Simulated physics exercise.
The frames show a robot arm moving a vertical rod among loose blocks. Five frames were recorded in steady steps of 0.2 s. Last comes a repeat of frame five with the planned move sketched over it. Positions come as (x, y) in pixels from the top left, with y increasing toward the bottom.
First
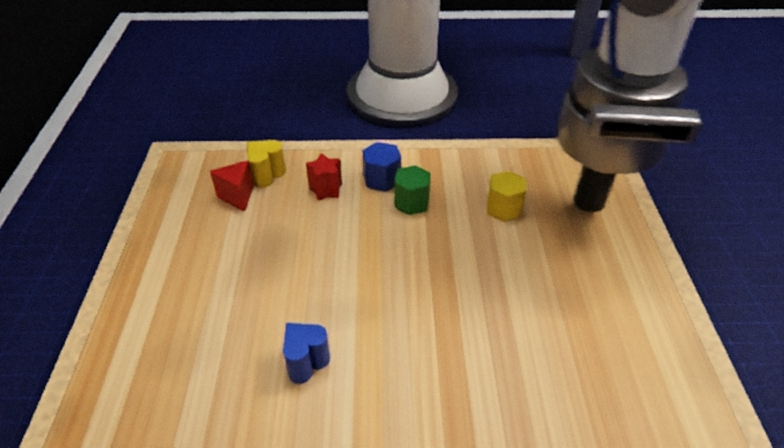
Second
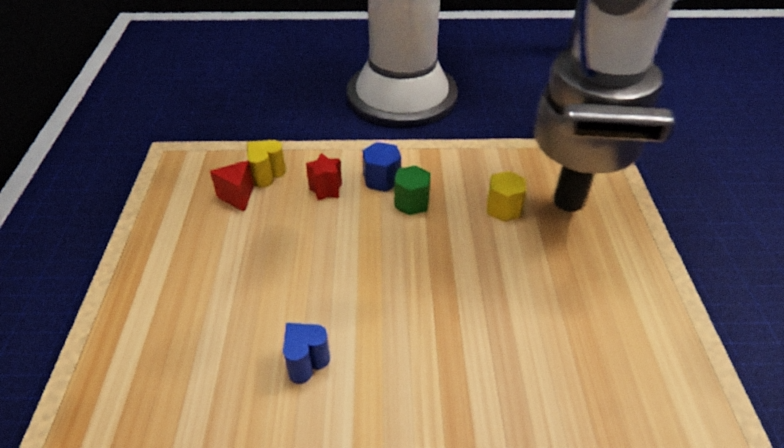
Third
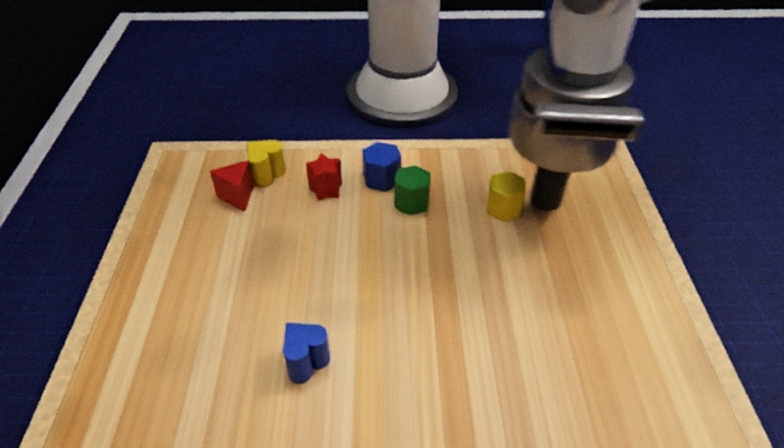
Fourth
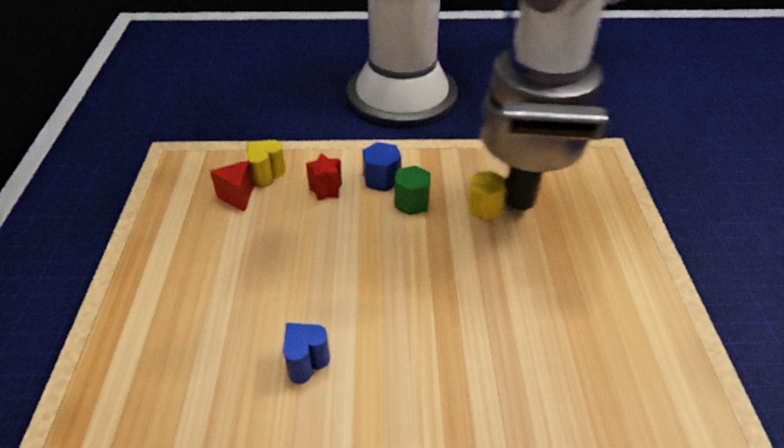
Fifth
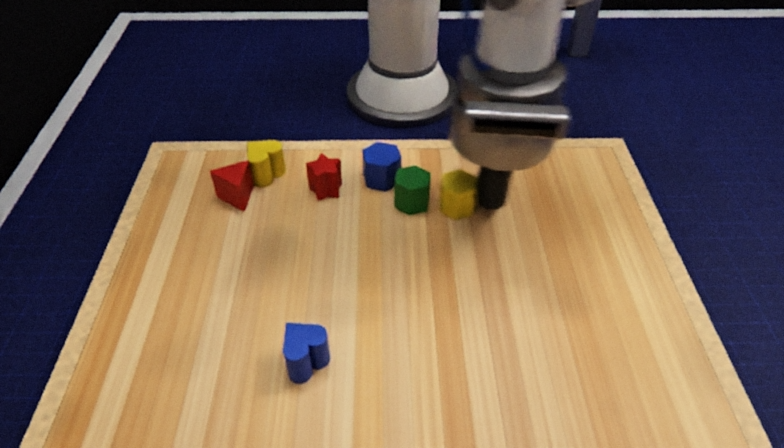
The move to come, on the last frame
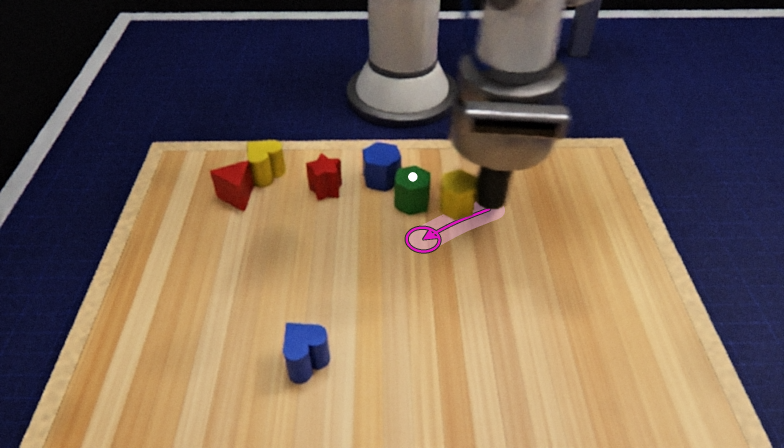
To begin with, a robot arm holds a dark vertical rod near the right side of a wooden board, with colourful blocks scattered to its left. The rod moves left until it reaches the yellow hexagon, then pushes it left, closer to the green hexagon, while the other blocks stay still.
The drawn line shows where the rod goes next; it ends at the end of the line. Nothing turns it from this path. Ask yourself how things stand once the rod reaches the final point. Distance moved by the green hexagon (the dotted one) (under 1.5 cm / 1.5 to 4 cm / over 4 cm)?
Goes 1.5 to 4 cm.
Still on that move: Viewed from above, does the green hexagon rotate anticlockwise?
No.
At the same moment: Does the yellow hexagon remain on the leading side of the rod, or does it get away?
Final position: To the side or behind.
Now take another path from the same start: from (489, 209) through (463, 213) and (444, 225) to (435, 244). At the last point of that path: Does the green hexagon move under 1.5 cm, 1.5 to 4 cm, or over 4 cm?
1.5-4 cm.
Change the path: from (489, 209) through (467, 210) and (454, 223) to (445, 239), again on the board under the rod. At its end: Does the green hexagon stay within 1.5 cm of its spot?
I'd say no.
The drawn path runs from (489, 209) through (467, 218) and (445, 228) to (423, 239); the dot is on the green hexagon.
What follows on the original path. Halfway along, rod at (457, 212); green hexagon at (396, 175), turned 25° clockwise; yellow hexagon at (426, 187), turned 25° clockwise.
At the end, rod at (424, 229); blue hexagon at (377, 151), turned 15° clockwise; green hexagon at (383, 175), turned 40° clockwise; yellow hexagon at (407, 192), turned 45° clockwise.
